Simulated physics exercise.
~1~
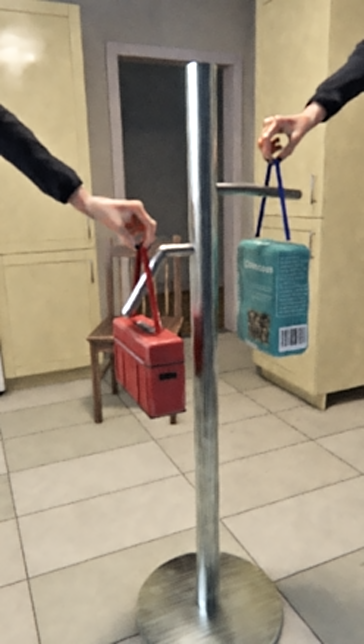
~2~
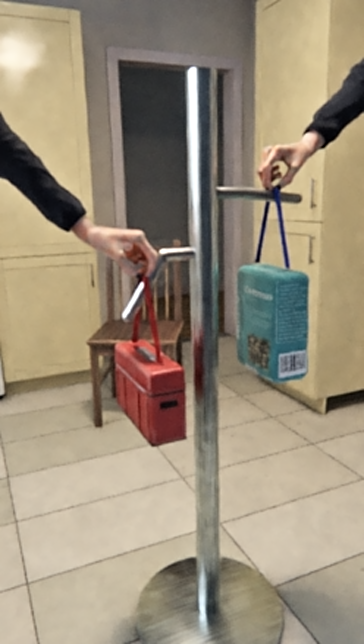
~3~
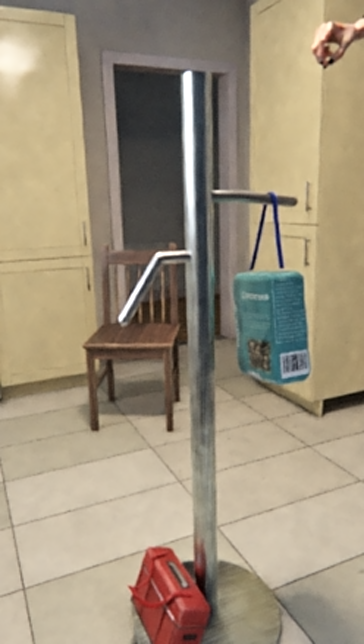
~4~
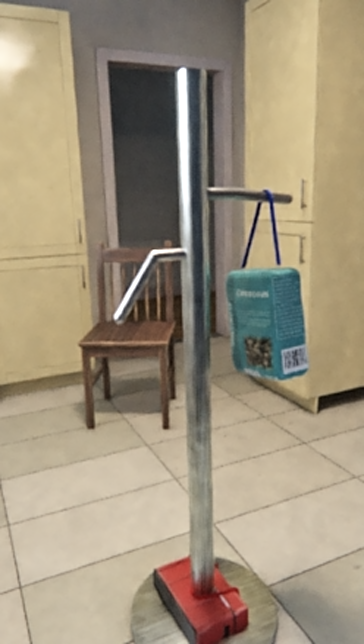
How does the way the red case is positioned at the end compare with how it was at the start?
At the start the red case is upright, held by its loop beside the left peg. By the end it is lying on its side at the foot of the stand.
